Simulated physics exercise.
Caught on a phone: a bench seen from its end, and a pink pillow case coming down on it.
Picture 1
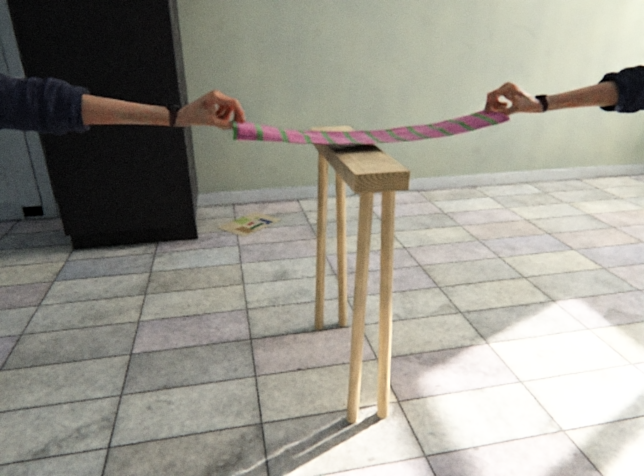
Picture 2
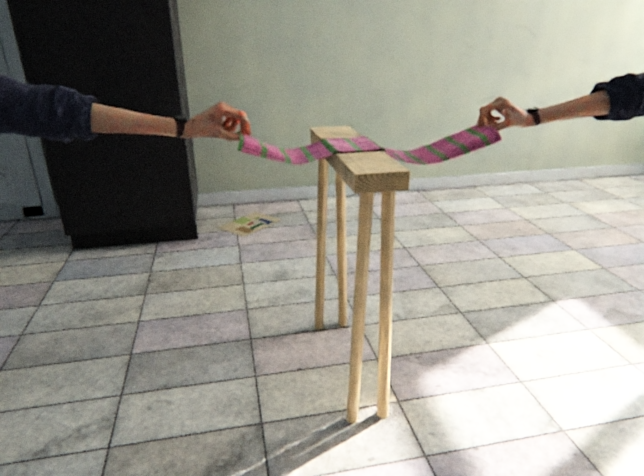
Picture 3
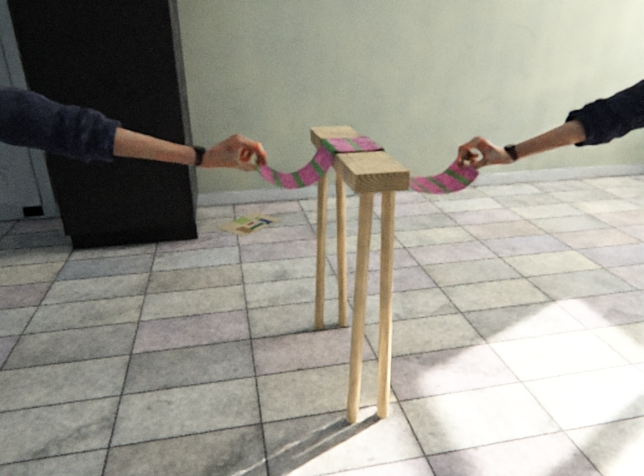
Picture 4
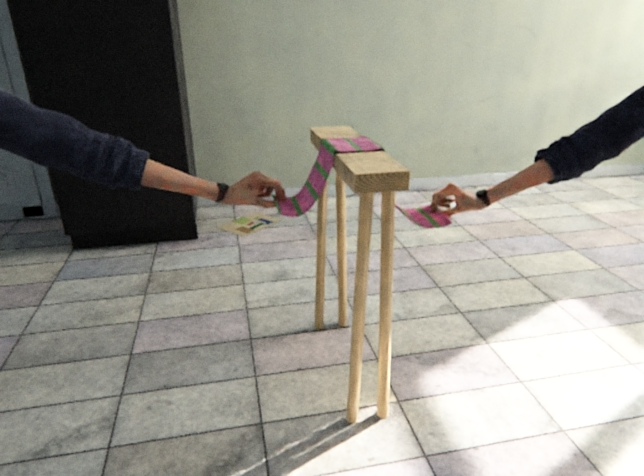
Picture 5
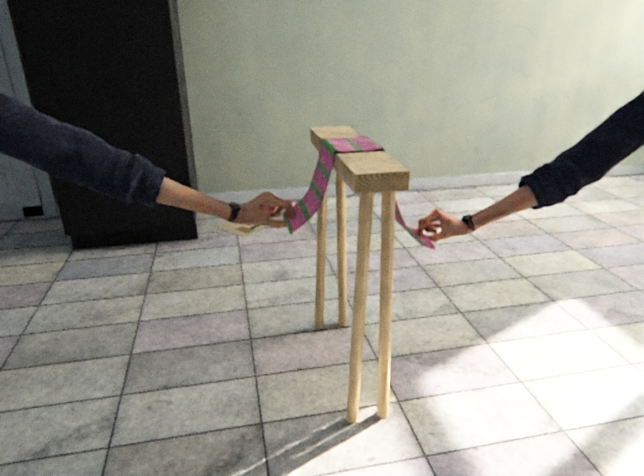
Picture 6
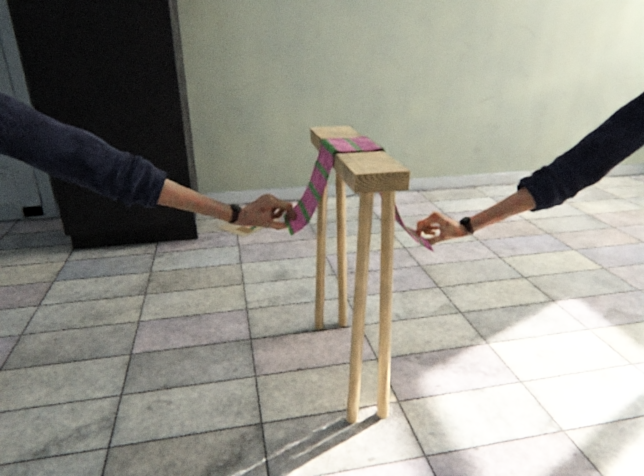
A pink and green striped cloth, held at each end by a hand, was lowered across a narrow wooden bench, and the hands brought its ends down and inward on both sides.
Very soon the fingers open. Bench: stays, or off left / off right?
Stays.
Then, 0.54 s on from there, pillow case hanging on both sides, left end near (351, 227), right end near (344, 262).
Then, 1.26 s on from there, pillow case hanging on both sides, left end near (342, 231), right end near (377, 262).
In the end, pillow case hanging on both sides, left end near (328, 234), right end near (367, 263). The pink pillow case hangs there.
